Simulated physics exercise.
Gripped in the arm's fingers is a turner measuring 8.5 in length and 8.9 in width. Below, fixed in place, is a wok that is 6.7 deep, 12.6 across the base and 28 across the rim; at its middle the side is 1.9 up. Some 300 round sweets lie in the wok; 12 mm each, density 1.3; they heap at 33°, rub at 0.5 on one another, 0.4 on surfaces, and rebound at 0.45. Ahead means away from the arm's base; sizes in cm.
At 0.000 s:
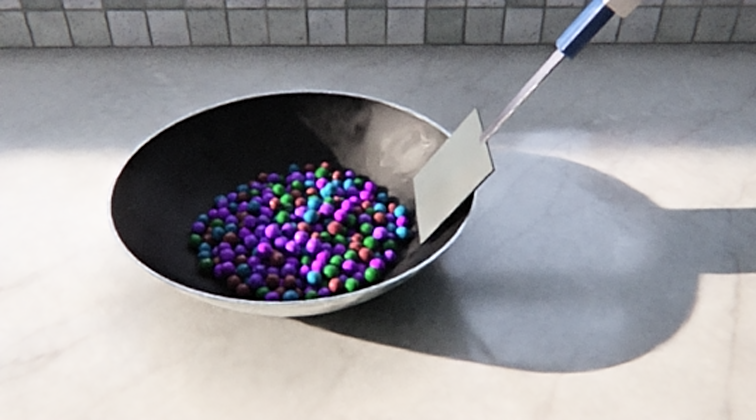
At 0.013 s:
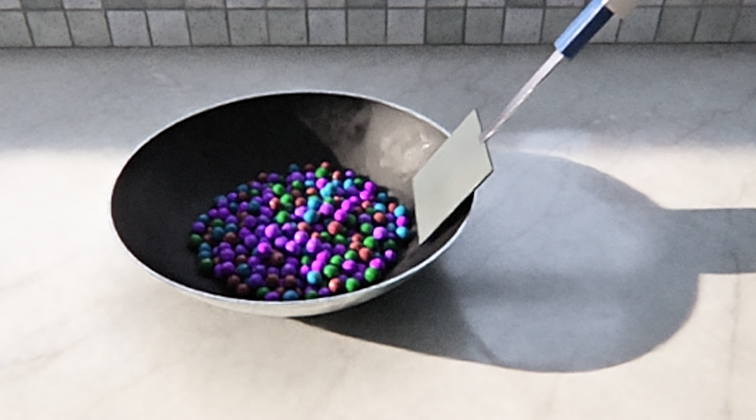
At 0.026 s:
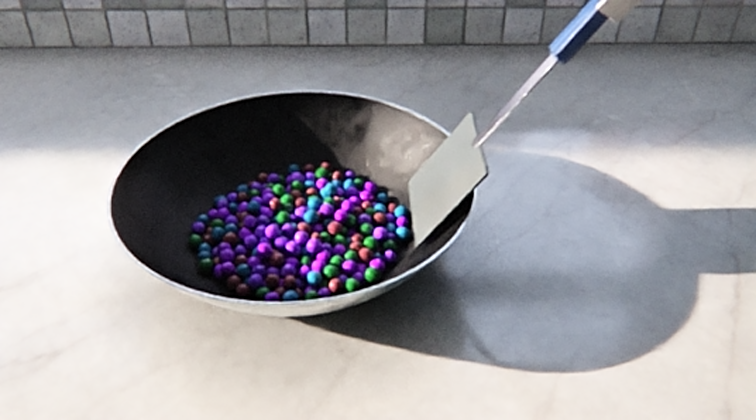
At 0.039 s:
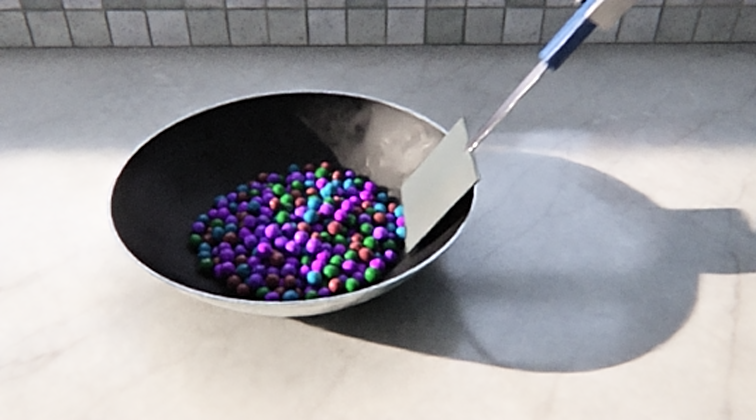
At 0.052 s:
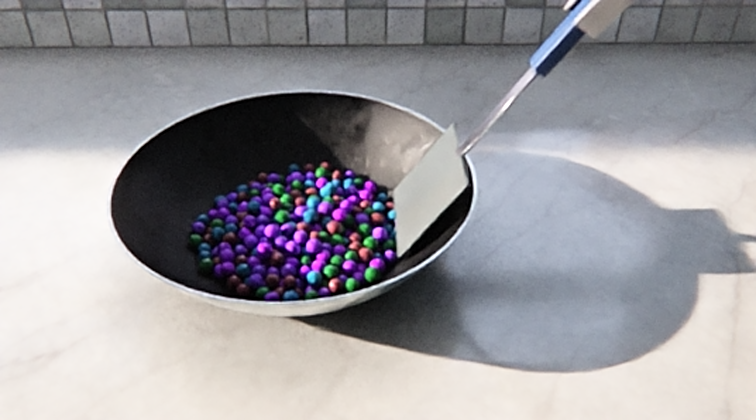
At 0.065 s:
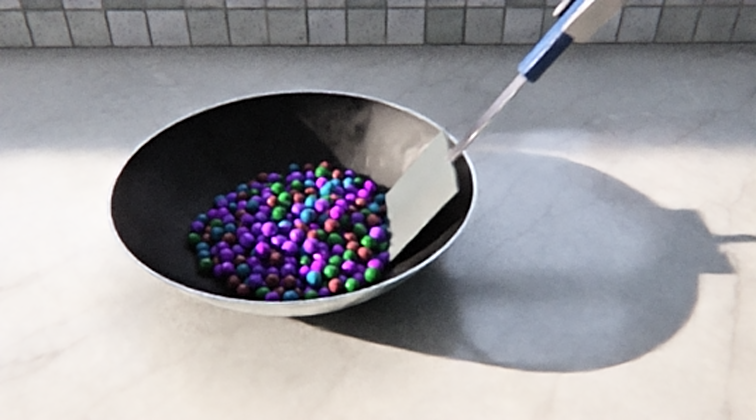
The video shows a dark wok of small purple, green, blue and brown balls on a pale countertop, while a flat turner with a blue-and-white handle shifts slightly left and downward inside the right rim, the balls barely moving.
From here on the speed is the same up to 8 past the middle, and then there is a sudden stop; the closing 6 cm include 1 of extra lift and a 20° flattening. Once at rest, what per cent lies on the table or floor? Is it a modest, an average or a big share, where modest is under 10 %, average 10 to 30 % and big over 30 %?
Modest.
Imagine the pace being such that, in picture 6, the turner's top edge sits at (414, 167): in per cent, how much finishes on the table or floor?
Expect some 25 per cent there.
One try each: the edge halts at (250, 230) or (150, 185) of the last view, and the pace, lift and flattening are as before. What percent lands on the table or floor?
I'd say roughly 0 per cent, then roughly 45 per cent.
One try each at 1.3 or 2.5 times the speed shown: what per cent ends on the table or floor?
The two tries give roughly 0 and 30 in a hundred.
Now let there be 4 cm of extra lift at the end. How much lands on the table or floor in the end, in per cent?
Some 0 in a hundred.
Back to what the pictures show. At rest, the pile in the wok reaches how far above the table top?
Roughly 7.5 centimetres.
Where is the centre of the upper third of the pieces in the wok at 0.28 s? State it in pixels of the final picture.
It is centred at roughly (196, 206).
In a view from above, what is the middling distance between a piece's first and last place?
The figure is about 6 cm.
After 0.17 s, sloping 55°, highest piece 5 above the table; 300 in the wok.
After 0.28 s, sloping 48°, highest piece 7 above the table; 300 in the wok.
After 0.53 s, sloping 35°, highest piece 7 above the table; 300 in the wok.
After 1.58 s, sloping 35°, highest piece 7 above the table; 300 in the wok.
In the end, 300 in the wok. That is 0 % on the table or floor.
